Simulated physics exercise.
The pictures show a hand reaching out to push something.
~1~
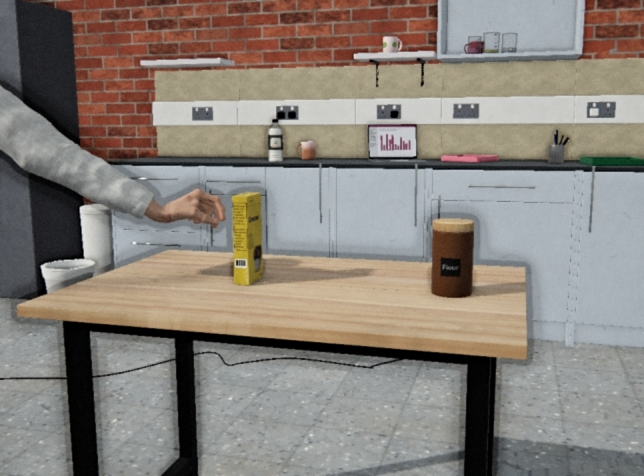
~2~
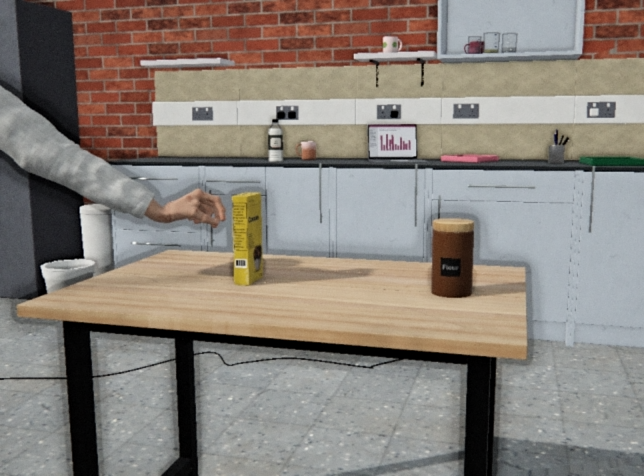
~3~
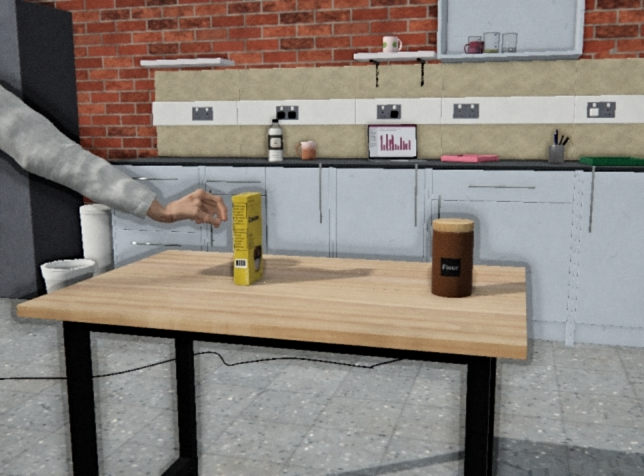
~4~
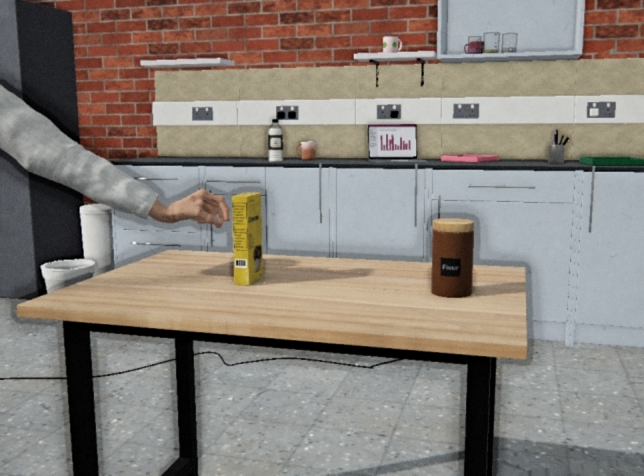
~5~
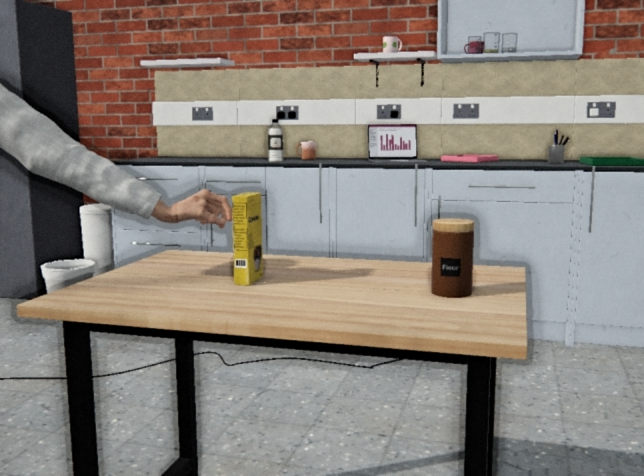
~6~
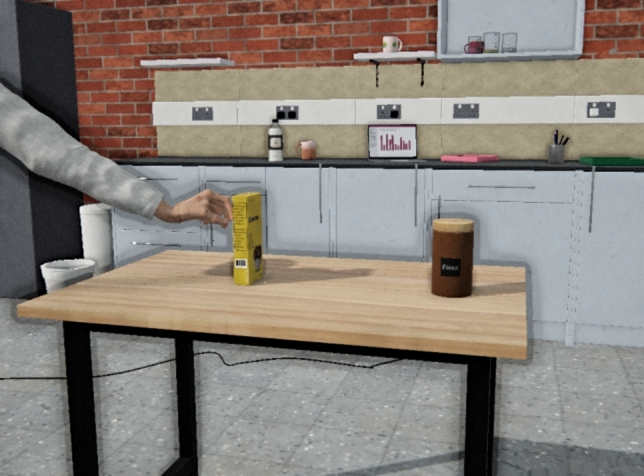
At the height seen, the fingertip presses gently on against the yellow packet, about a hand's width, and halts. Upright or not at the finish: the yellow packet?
The yellow packet tips over.
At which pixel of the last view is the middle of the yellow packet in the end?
At about (301, 277).
Then, 0.50 s past the last view, yellow packet rocked 10° from its first pose near (255, 238).
Then, 0.80 s past the last view, yellow packet rocked 36° from its first pose near (274, 243).
Then, 0.90 s past the last view, yellow packet rocked 71° from its first pose near (292, 262).
Then, 1.00 s past the last view, yellow packet on its side near (301, 277).
Finally, down or leaning hard on the table, yellow packet. Final places as the last picture's camera would see them, yellow packet near (301, 276).
